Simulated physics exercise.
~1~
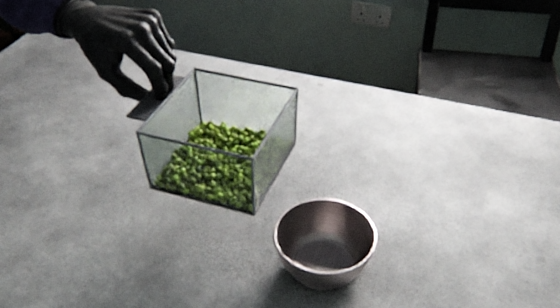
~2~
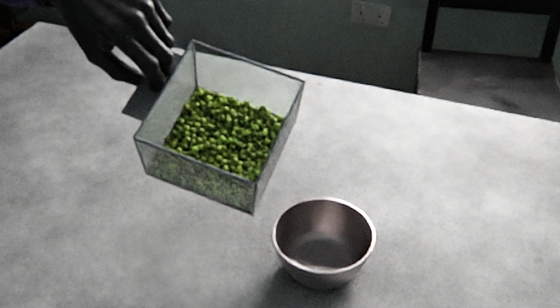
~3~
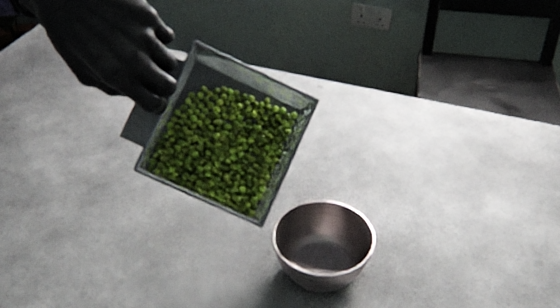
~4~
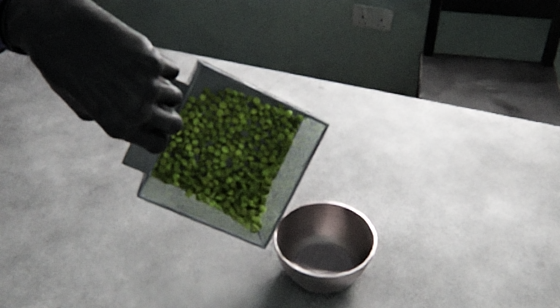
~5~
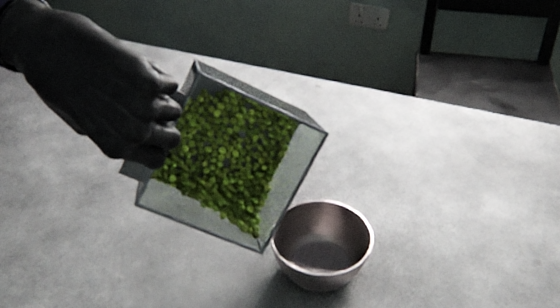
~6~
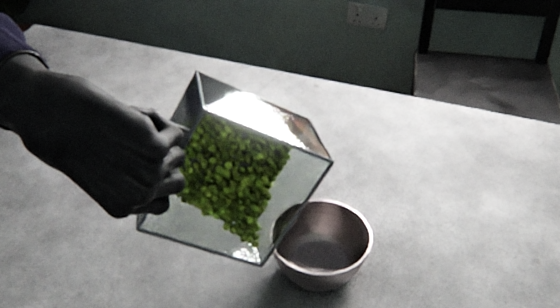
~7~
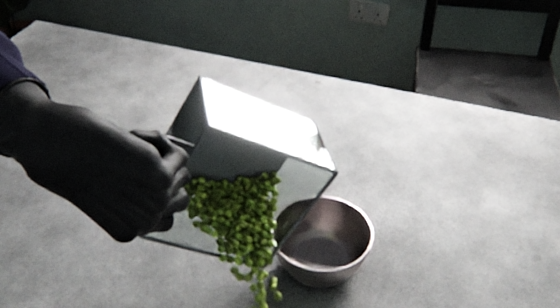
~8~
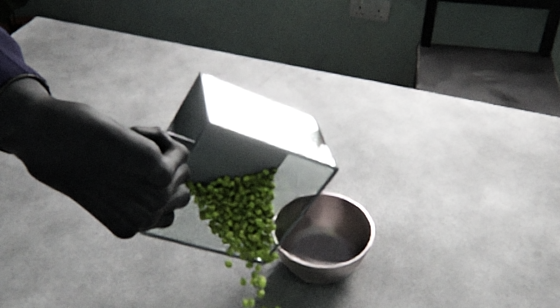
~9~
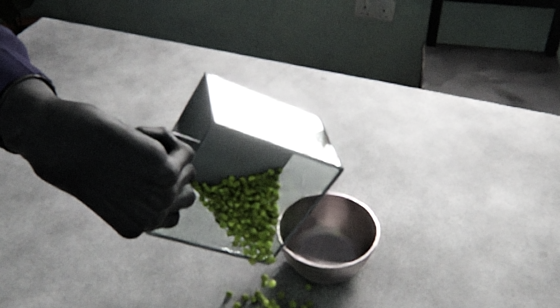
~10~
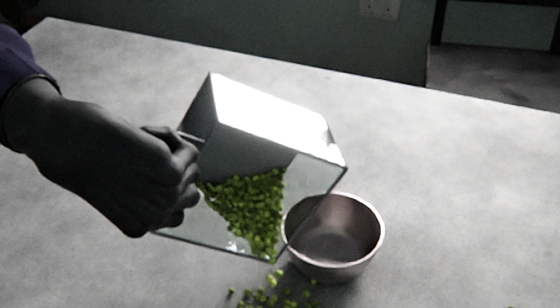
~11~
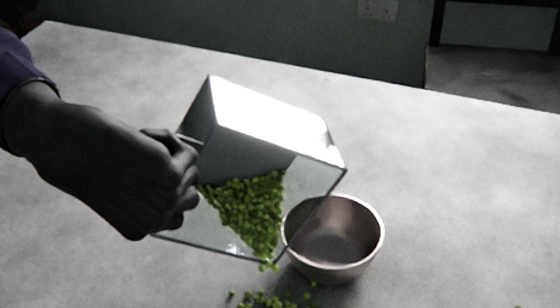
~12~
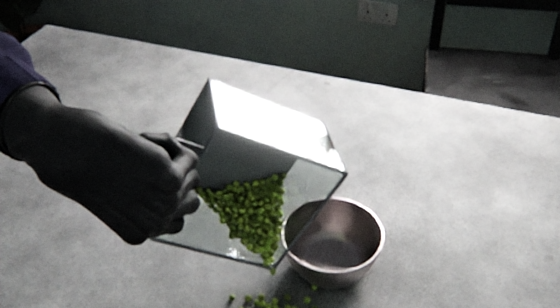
A dark hand tips a clear box, spilling some green peas beside the metal bowl.
